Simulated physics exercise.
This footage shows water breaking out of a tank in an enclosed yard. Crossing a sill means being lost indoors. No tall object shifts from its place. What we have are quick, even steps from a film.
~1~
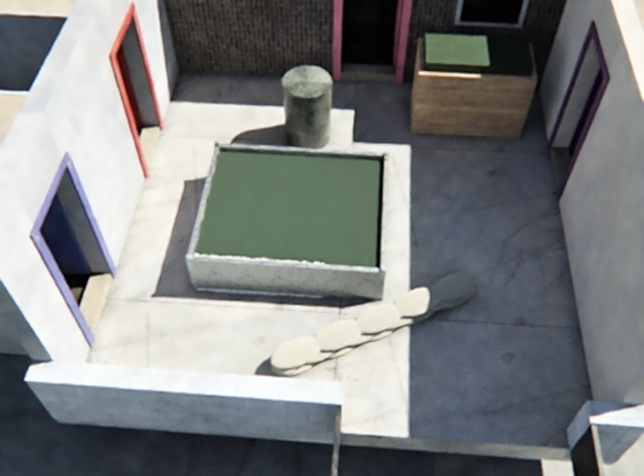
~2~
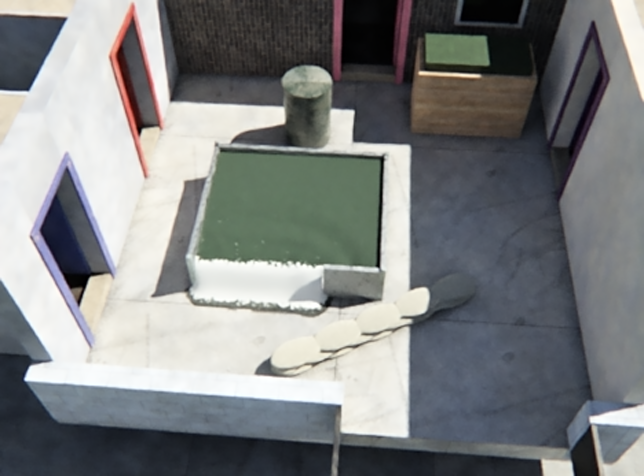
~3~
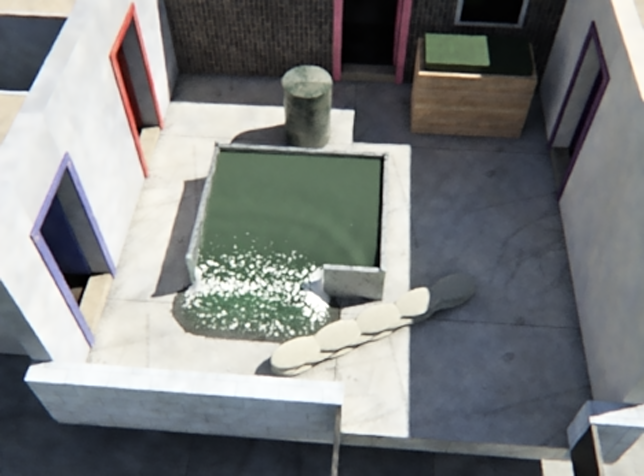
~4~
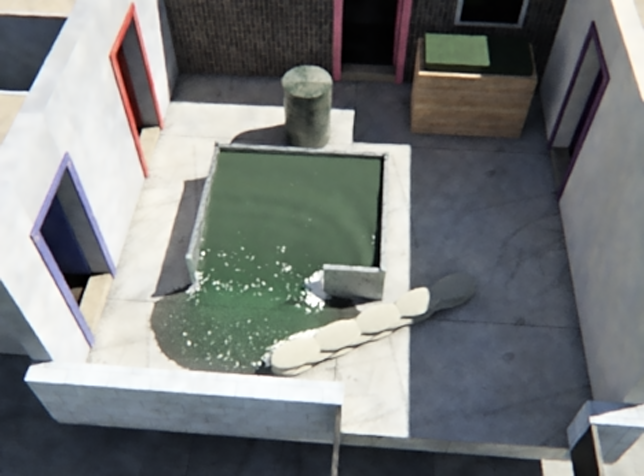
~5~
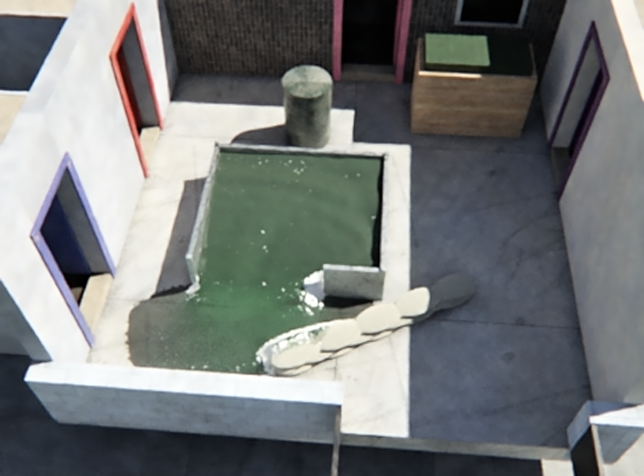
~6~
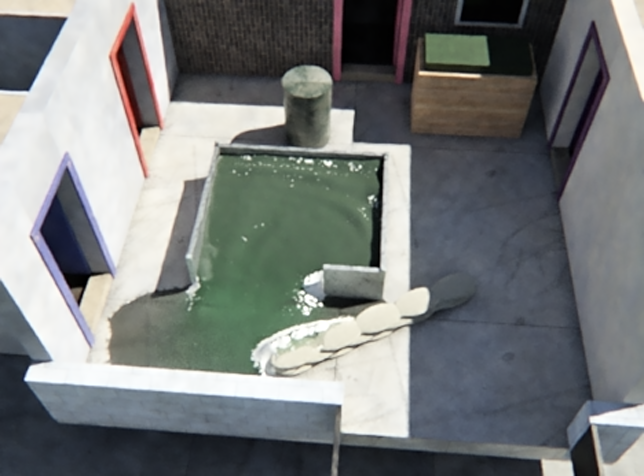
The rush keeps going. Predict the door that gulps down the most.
I would say the blue door.
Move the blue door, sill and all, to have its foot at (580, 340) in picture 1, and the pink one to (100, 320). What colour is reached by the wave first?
The door marked pink.
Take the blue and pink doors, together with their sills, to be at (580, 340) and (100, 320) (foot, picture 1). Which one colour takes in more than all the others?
My bet is the door marked pink.
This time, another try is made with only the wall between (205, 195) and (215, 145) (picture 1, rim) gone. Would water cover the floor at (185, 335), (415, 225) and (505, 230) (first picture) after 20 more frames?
The first spot is soaked through, the second left untouched, the third left untouched.
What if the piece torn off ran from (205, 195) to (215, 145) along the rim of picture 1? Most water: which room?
I'd point to the door marked red.
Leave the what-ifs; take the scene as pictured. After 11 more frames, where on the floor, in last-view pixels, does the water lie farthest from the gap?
The front's farthest point is close to (517, 424).
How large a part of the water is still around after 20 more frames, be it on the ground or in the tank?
Roughly 96 percent.
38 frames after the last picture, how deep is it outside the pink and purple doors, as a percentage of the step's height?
Approx. 30 % followed by 20 %.
A moment on, water covers 20 % of the floor; blue door wet at the sill, nothing in, purple door not reached, red door not reached, pink door not reached.
Next, water covers 30 % of the floor; blue door a trickle in, purple door not reached, red door not reached, pink door not reached.
Then, water covers 55 % of the floor; blue door some in, purple door not reached, red door wet at the sill, nothing in, pink door not reached.
Later, water covers 85 % of the floor; blue door a lot in, purple door wet at the sill, nothing in, red door wet at the sill, nothing in, pink door wet at the sill, nothing in.
In the end, water covers 95 % of the floor; blue door a lot in, purple door wet at the sill, nothing in, red door wet at the sill, nothing in, pink door wet at the sill, nothing in; the blue door has let in the most.
